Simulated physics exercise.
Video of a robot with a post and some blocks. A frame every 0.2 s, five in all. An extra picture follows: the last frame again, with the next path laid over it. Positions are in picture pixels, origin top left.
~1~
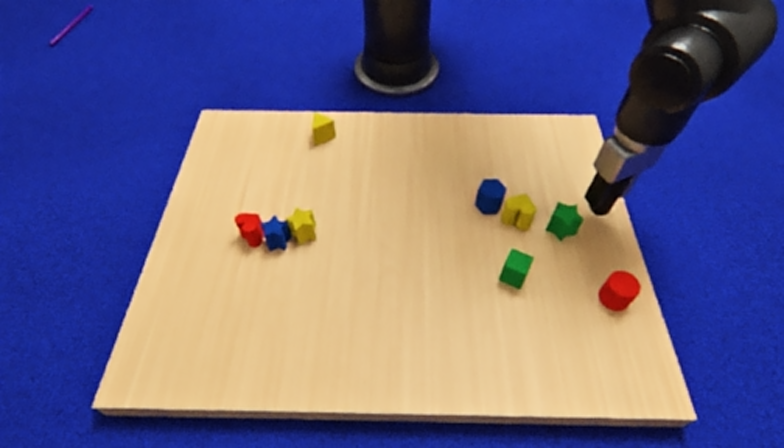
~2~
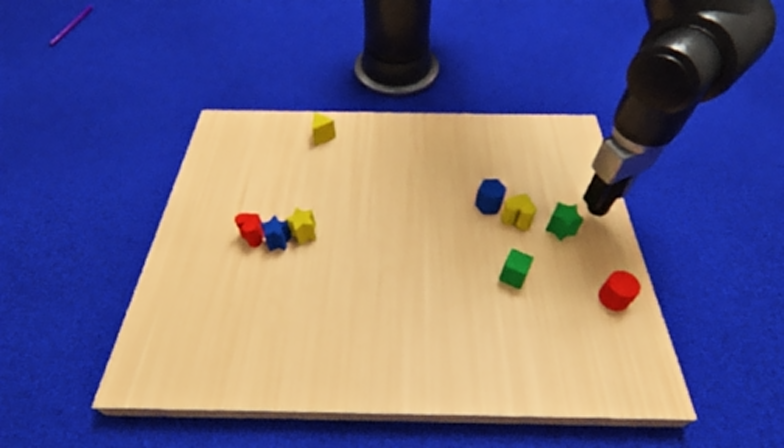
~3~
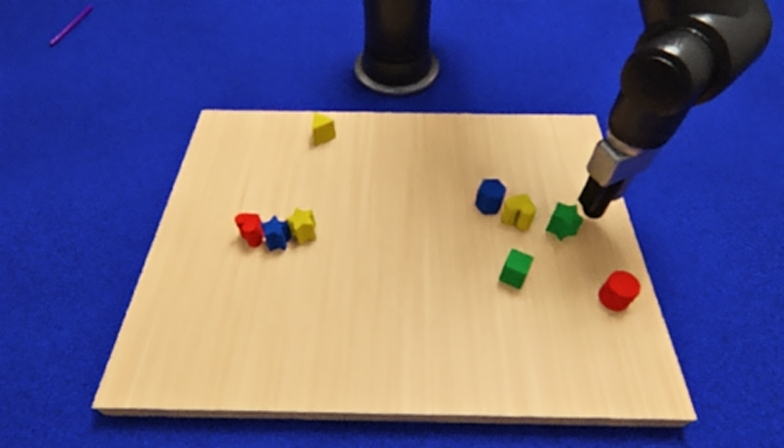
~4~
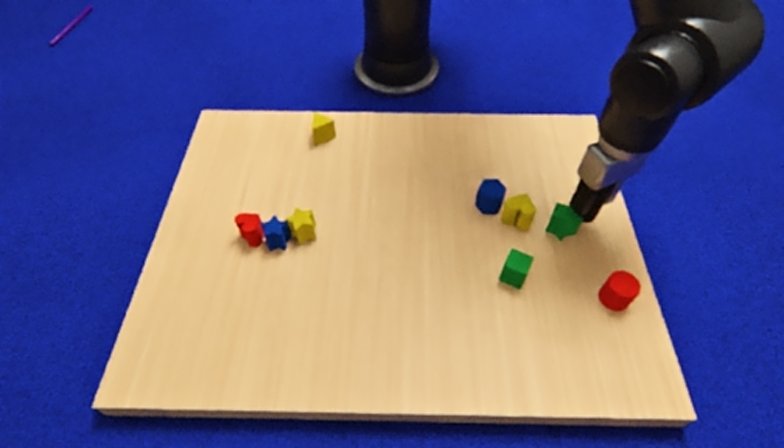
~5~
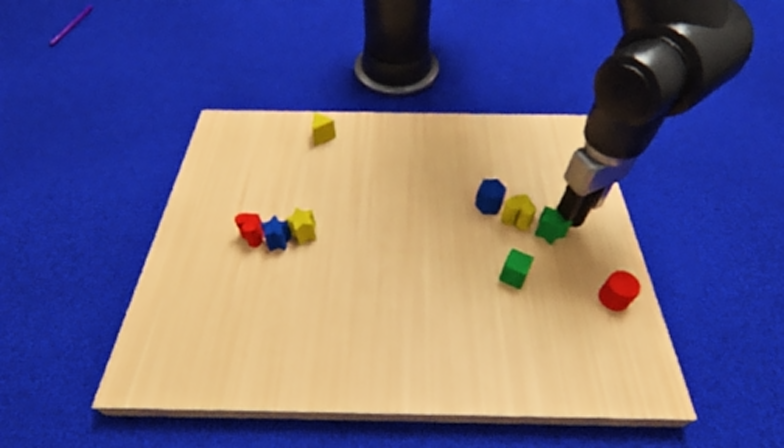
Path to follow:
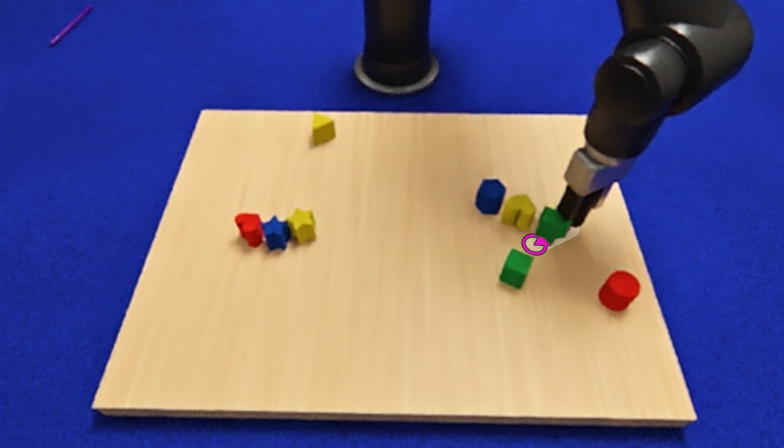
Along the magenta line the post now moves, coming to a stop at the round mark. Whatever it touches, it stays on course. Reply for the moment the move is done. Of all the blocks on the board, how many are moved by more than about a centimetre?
The way I see it, the answer is two.
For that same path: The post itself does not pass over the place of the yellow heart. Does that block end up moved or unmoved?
At the moment the path ends, the yellow heart no longer stands where it did.
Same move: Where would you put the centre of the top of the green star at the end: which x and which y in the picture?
Close to (521, 233).
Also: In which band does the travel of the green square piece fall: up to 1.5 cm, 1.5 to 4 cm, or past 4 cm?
The best fit is under 1.5 cm.
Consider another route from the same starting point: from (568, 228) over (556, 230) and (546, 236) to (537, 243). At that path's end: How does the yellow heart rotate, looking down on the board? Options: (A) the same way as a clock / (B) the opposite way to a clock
Choice A: The same way as a clock.
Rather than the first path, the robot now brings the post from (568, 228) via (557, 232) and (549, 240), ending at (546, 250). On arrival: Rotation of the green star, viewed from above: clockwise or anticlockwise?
From above, it turns clockwise.
The drawn path runs from (568, 228) to (535, 244).
On the path given first. Halfway along, post (555, 228); yellow heart (515, 204), turned 20° clockwise; green star (538, 225).
At the end, post (538, 236); green square piece not moved; yellow heart (511, 207), turned 50° clockwise; green star (521, 233).
